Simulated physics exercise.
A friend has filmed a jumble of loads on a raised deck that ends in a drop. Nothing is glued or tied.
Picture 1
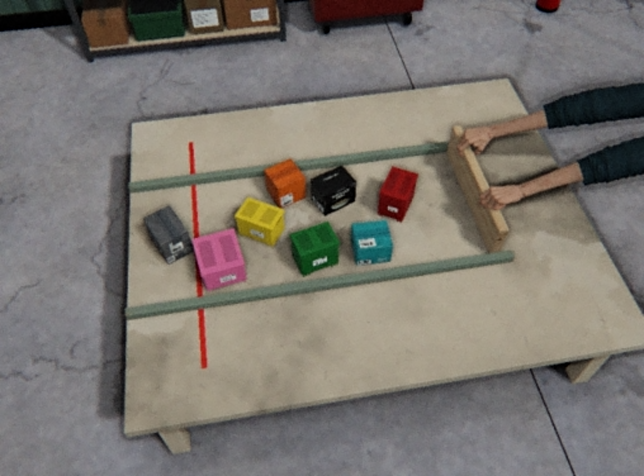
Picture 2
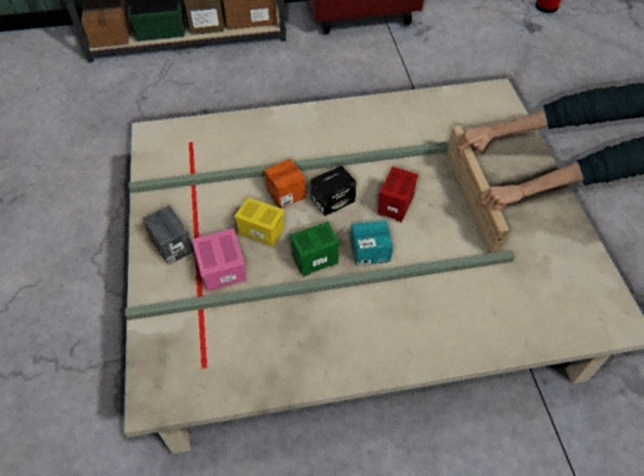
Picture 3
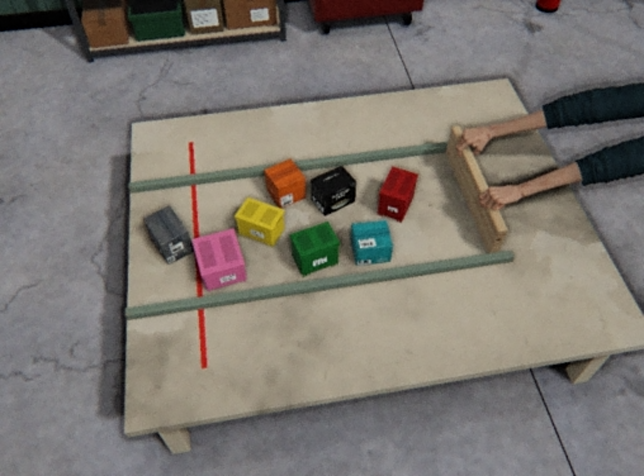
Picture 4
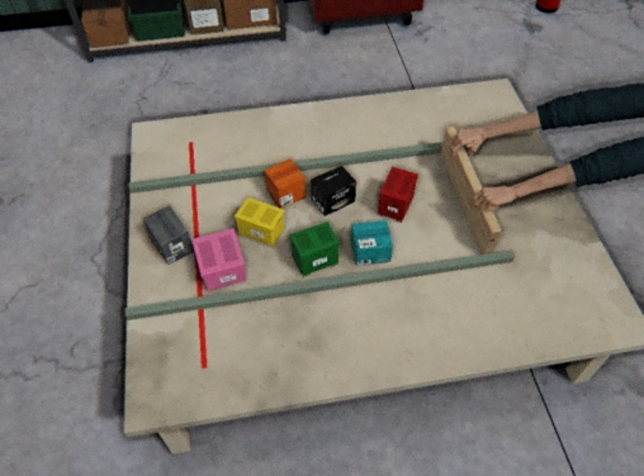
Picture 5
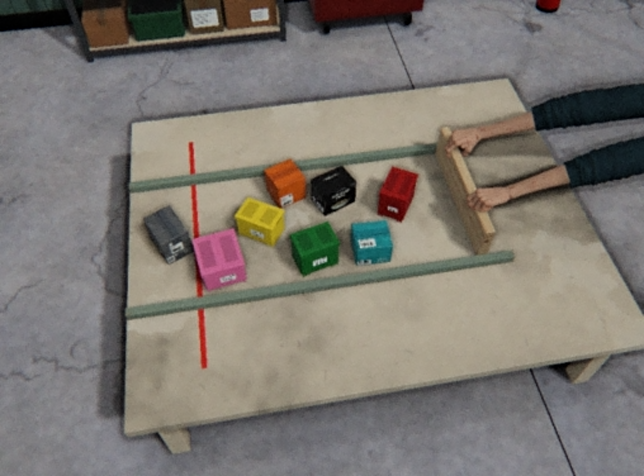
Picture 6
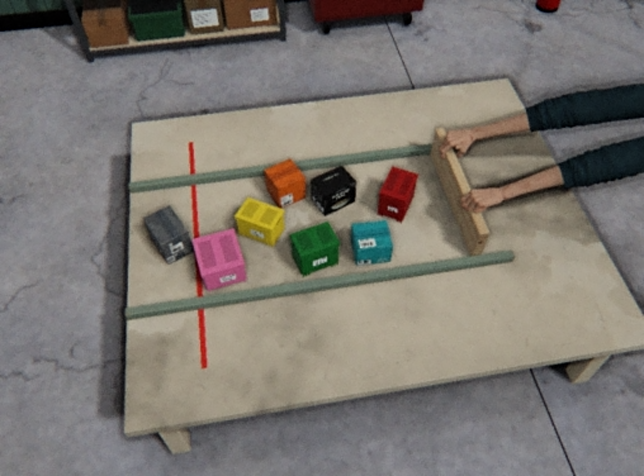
At the start, two hands hold a wooden plank at the right end of a low table, where eight colourful boxes sit between two green rails, near a red line. The hands then slide the plank slightly left along the rails, while the boxes stay still.
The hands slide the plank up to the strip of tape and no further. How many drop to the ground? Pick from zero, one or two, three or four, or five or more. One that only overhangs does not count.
Here the number that fall off is one or two.
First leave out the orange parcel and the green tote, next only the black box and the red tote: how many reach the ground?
The counts: 1 and 1.
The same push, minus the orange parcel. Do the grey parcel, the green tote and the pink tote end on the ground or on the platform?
The grey parcel falls, the green tote is kept, the pink tote falls.
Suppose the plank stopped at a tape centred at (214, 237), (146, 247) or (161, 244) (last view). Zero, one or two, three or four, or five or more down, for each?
Taking them in turn, just one or two; more than four; at least five.
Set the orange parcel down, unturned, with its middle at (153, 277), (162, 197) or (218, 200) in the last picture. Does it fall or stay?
In turn it comes down; holds on; is kept.
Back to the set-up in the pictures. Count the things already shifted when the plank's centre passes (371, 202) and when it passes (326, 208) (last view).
3 and 6.
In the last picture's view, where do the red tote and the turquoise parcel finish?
Near (180, 232) and (179, 272).
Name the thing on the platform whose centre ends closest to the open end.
That is the green tote.
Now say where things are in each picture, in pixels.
Grey parcel (169, 235); pink tote (220, 260); yellow tote (261, 223); plank (475, 188); tape (197, 239), in the first picture.
Pink tote (220, 260); plank (475, 188), in the second picture.
Yellow tote (261, 223); red tote (397, 195), in the third picture.
Grey parcel (169, 235); orange parcel (285, 184), in the fourth picture.
Pink tote (220, 260); black box (334, 191), in the fifth picture.
Grey parcel (169, 235); pink tote (220, 260); yellow tote (261, 223); plank (457, 190); tape (197, 239), in the sixth picture.
Early on, none off yet; grey parcel at rest near (169, 235); pink tote at rest near (220, 260); yellow tote at rest near (261, 223).
Finally, the number that fall off is one or two; lost, pink tote and grey parcel.
